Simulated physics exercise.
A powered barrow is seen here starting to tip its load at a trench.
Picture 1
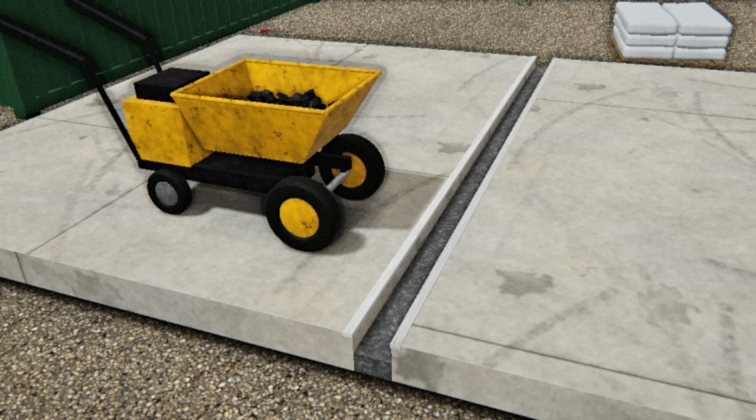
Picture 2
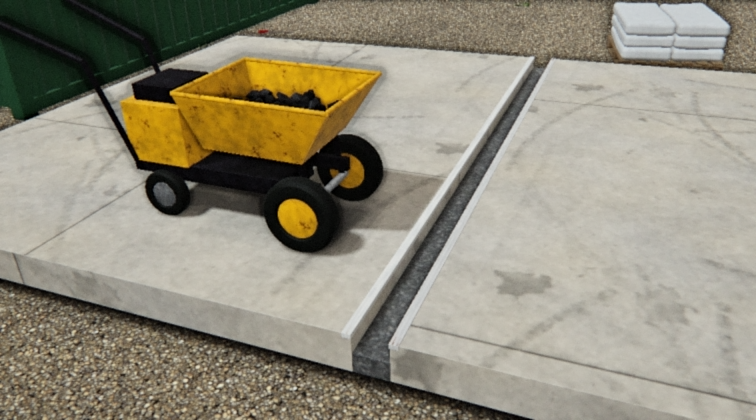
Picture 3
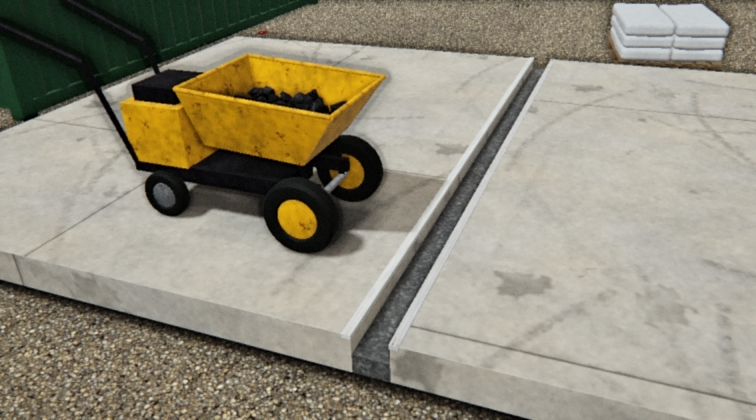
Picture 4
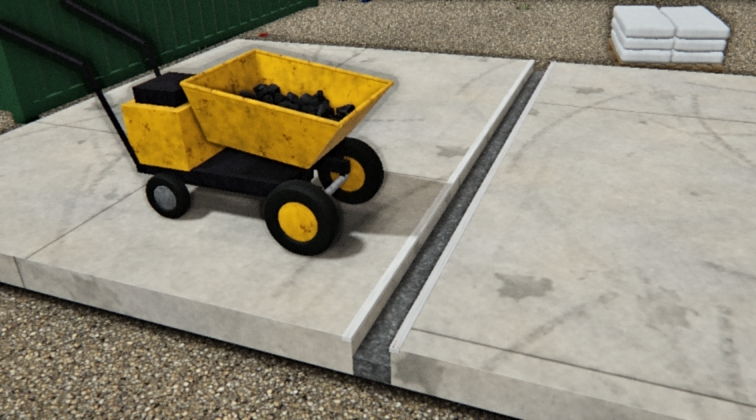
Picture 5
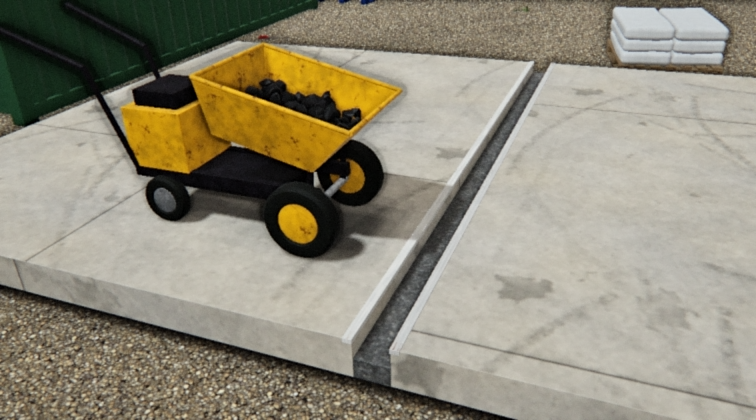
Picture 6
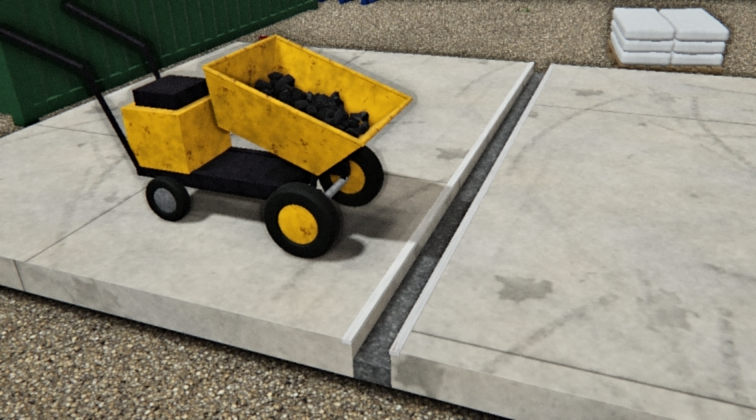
On a pale concrete slab beside a narrow trench, a yellow powered barrow stands with a level skip of black lumps. The wheels stay put as the skip begins to tilt, its back end rising and its front lip dipping toward the right, until it slants clearly with the dark load still inside.
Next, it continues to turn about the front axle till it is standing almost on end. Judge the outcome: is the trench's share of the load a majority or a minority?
The trench is going to take short of half of it.
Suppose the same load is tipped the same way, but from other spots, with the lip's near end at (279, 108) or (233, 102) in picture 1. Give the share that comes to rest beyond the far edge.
The first spot yields roughly 0 percent, the second roughly 0 percent.
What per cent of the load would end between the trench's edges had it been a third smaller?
Around 40 per cent.
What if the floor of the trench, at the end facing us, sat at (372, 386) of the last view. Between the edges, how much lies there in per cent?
About 30 percent.
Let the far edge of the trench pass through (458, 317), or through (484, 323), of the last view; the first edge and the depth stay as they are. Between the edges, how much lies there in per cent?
The first try comes out at 80 percent and the second at 90 percent.
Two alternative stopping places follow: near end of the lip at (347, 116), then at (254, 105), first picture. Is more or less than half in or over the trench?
Try 1 - short of half; try 2 - short of half.
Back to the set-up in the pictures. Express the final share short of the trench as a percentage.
I'd say near 0 per cent, give or take.
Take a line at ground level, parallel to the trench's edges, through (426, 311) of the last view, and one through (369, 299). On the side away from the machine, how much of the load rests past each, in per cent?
In order: 40 per cent, then 80 per cent.
Shortly afterwards, skip tipped steeply; the whole lot in the skip.
Next, skip tipped right over; the bulk in the skip; only a few in or heaped over the trench; a little beyond it.
Some moments later, skip tipped right over; near a quarter in the skip; near a quarter in or heaped over the trench; near half beyond it.
In the end, skip tipped right over; near a quarter in the skip; near a third in or heaped over the trench; near half beyond it.
